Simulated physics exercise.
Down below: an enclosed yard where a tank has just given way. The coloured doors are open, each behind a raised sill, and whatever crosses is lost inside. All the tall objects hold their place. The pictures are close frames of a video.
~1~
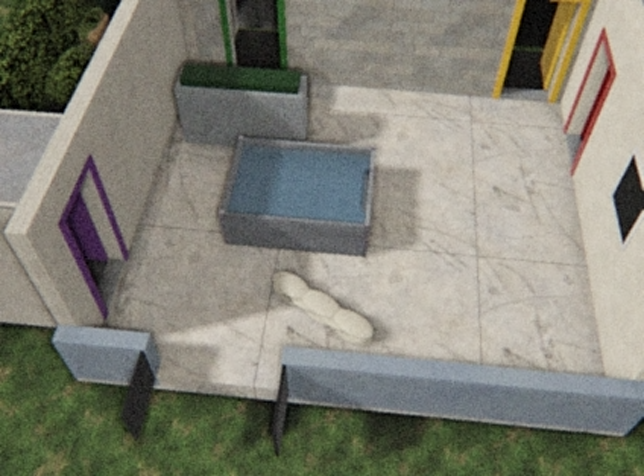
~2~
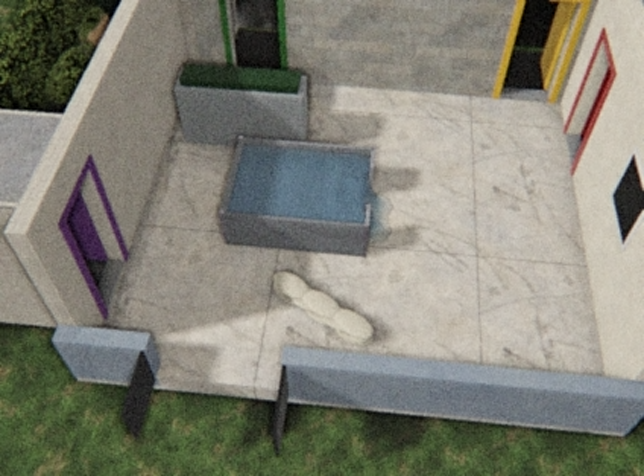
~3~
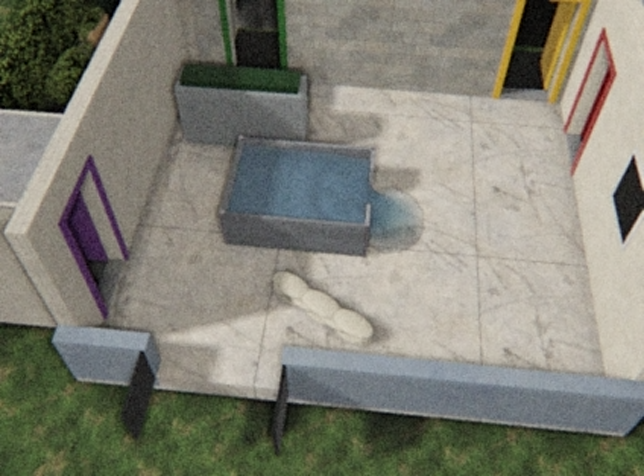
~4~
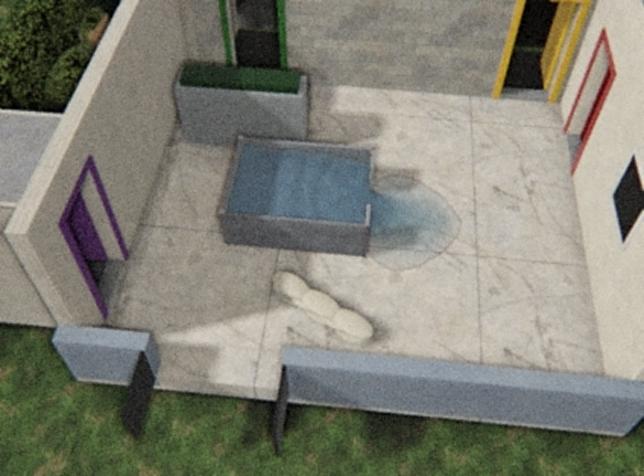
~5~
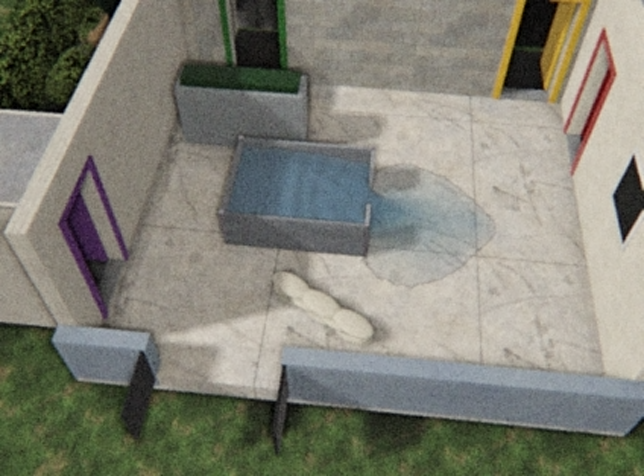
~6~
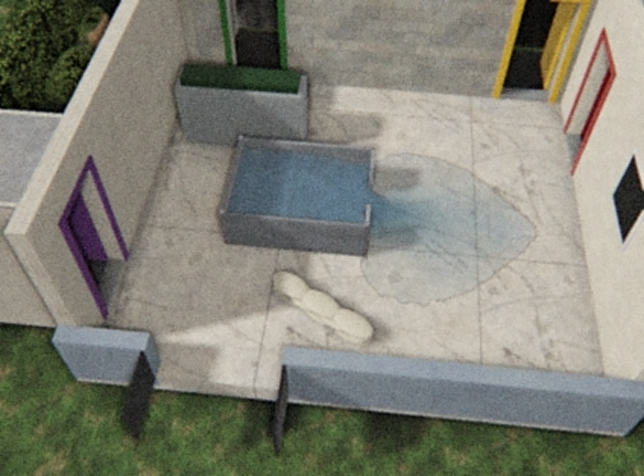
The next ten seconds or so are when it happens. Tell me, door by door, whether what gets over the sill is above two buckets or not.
Green door: Not above; red door: Above; purple door: Not above; yellow door: Above.
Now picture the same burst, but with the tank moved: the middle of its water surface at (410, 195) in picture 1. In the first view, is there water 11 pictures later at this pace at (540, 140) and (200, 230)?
Submerged, then unflooded.
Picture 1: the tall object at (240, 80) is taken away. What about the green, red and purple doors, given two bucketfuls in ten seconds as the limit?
In short: Green door stays under, red door is over, purple door lets less in.
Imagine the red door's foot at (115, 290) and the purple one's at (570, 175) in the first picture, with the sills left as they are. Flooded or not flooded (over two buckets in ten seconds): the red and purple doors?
What you'd see: The red door stays within the limit and the purple door tops the limit.
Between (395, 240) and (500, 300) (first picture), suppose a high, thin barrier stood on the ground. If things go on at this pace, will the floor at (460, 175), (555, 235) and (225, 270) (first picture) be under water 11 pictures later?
Taking the points in the order given, they are inundated, inundated and high and dry.
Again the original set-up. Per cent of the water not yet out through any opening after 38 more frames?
I make it around 92 per cent.
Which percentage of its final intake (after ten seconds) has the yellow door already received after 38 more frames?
Result: 85 % of the ten-second total.
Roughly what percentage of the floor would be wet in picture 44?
I reckon around 65 %.
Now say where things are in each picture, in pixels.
The first picture shows the tank at (301, 183) is whole and still.
In the second picture, water pours out at (367, 205) and has run to (378, 239).
In the third picture, the front is at (417, 230), out from the gap at (367, 207).
In the fourth picture, the front is at (452, 233), out from the gap at (367, 208).
In the fifth picture, the front is at (487, 233), out from the gap at (367, 207).
In the sixth picture, water pours out at (367, 207) and has run to (529, 234).
A moment on, water covers 30 % of the floor; the green door not reached, the red door not reached, the purple door not reached, the yellow door not reached.
Next, water covers 40 % of the floor; the green door not reached, the red door under two buckets in, the purple door not reached, the yellow door not reached.
Then, water covers 40 % of the floor; the green door not reached, the red door over two buckets in, the purple door not reached, the yellow door under two buckets in.
Later, water covers 65 % of the floor; the green door not reached, the red door far over two buckets in, the purple door not reached, the yellow door over two buckets in.
In the end, water covers 85 % of the floor; the green door wet at the sill, nothing in, the red door far over two buckets in, the purple door wet at the sill, nothing in, the yellow door over two buckets in.
